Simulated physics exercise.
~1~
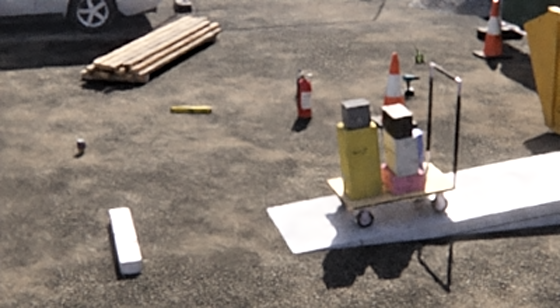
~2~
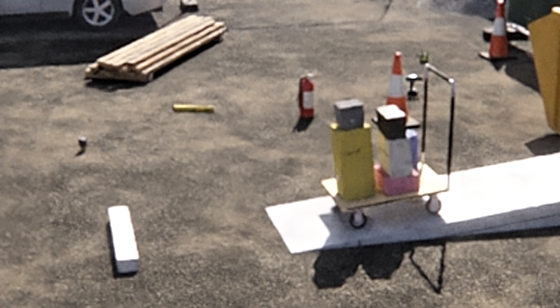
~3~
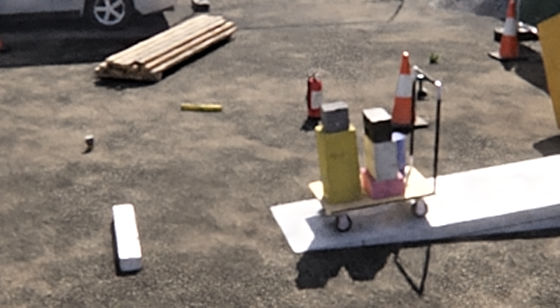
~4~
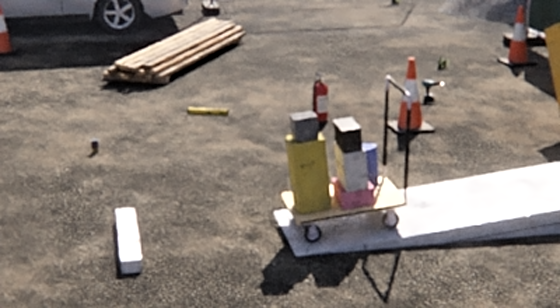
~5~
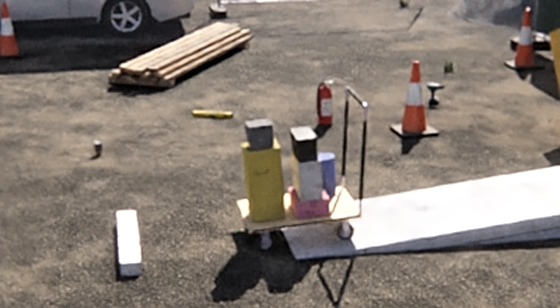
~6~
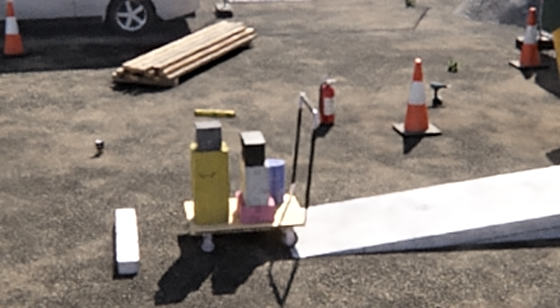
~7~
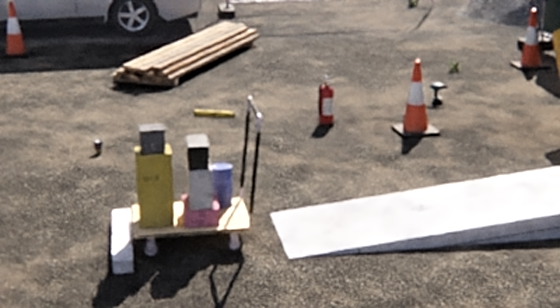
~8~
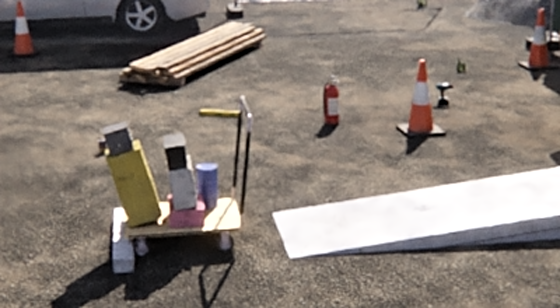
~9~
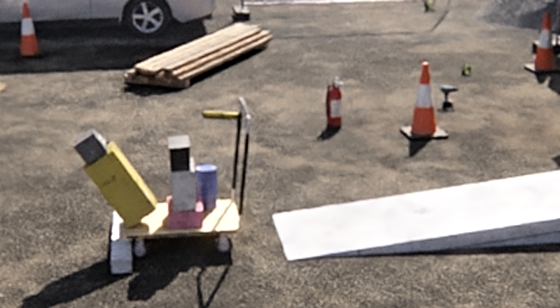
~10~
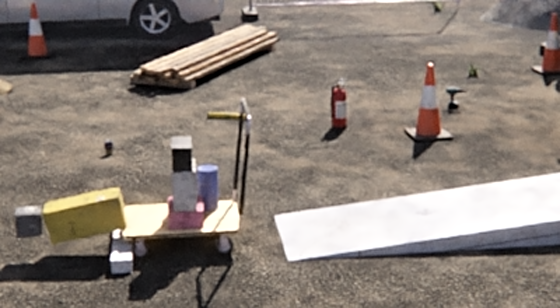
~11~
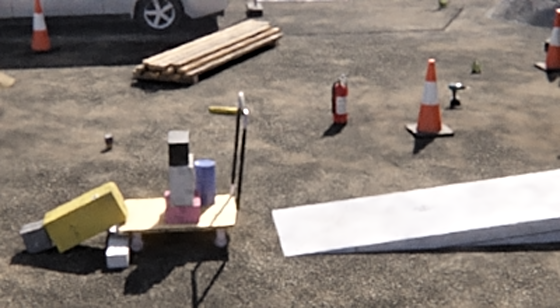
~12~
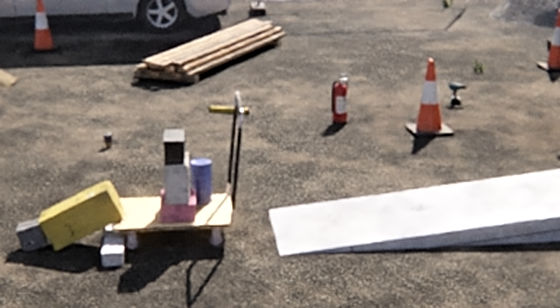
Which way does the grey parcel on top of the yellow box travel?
The grey parcel travels to the left, first riding on the trolley and then falling off its left end.
